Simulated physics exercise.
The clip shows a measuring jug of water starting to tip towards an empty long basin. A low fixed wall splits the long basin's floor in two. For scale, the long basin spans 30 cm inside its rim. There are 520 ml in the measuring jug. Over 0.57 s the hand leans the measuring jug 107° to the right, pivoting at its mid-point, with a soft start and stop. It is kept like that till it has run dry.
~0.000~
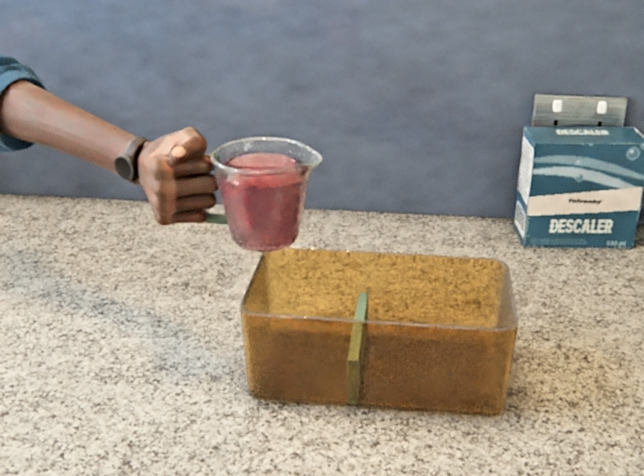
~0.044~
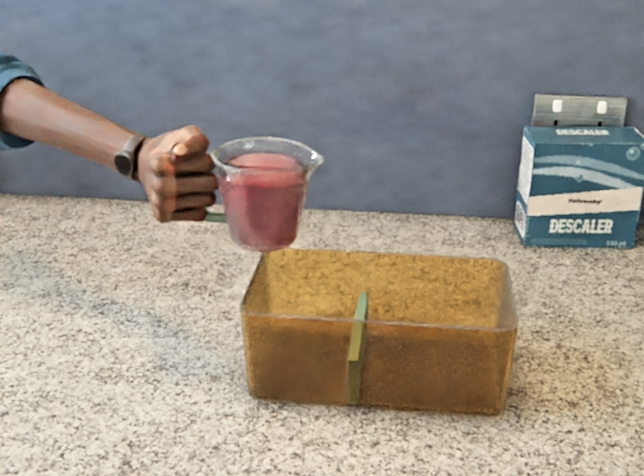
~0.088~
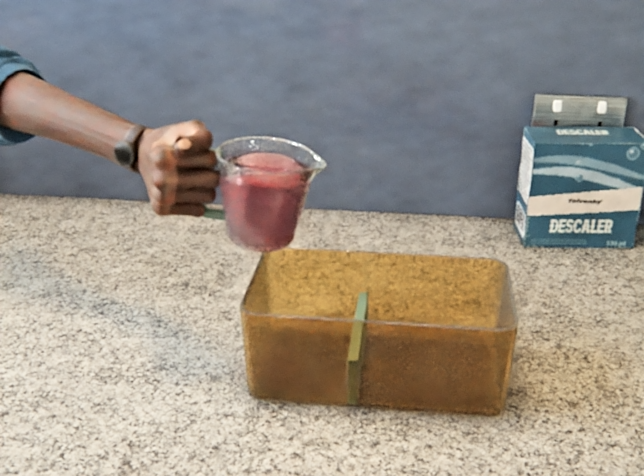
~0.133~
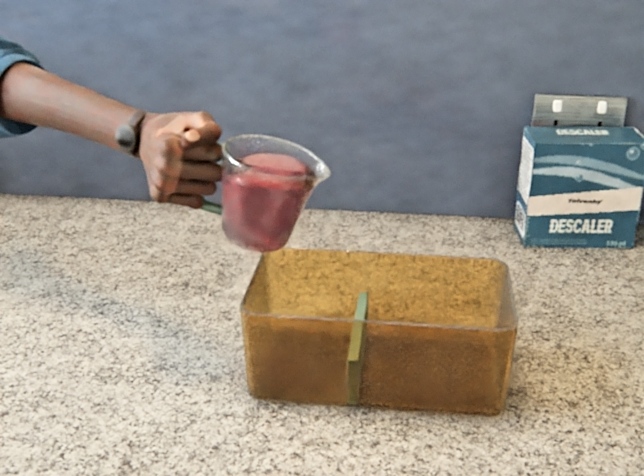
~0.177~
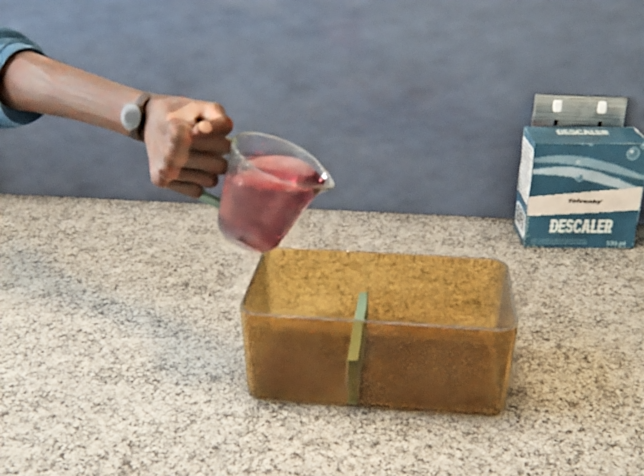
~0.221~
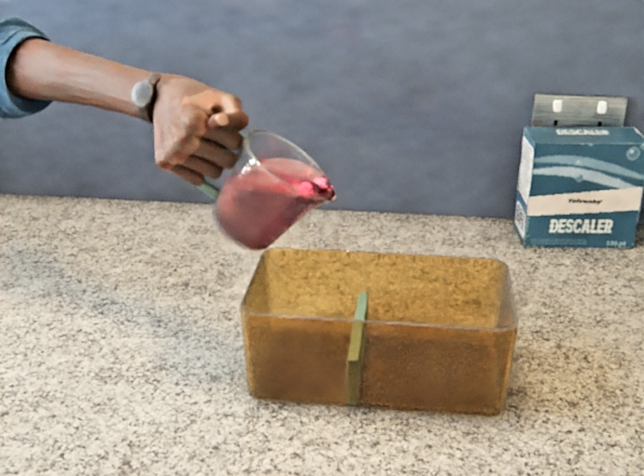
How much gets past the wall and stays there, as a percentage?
Roughly 39 per cent is past the wall.
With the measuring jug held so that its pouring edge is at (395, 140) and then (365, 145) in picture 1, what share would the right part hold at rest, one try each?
First 95, then 95 per cent.
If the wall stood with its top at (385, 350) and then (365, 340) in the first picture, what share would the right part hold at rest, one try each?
In turn about 20 and 35 per cent.
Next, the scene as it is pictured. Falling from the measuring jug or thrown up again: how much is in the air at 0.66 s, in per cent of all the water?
Some 5 per cent.
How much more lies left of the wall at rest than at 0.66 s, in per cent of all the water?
Near 8 in a hundred.
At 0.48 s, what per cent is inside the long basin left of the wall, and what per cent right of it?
Near 10 on the left, 30 on the right.
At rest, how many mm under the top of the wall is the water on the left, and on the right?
Some 44 mm on the left and 54 mm on the right.
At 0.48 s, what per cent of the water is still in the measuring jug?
About 38 per cent.
After 0.48 s the tilt is 100° and 39 per cent is still to pour, 10 is left of the wall and 30 right of it.
After 0.66 s the tilt is 107° and 4 per cent is still to pour, 52 is left of the wall and 39 right of it.
After 0.86 s the tilt is 107° and 0 per cent is still to pour, 60 is left of the wall and 39 right of it.
After 1.07 s the tilt is 107° and 0 per cent is still to pour, 60 is left of the wall and 39 right of it.
In the end 60 per cent lies left of the wall, 39 right of it and 1 outside.
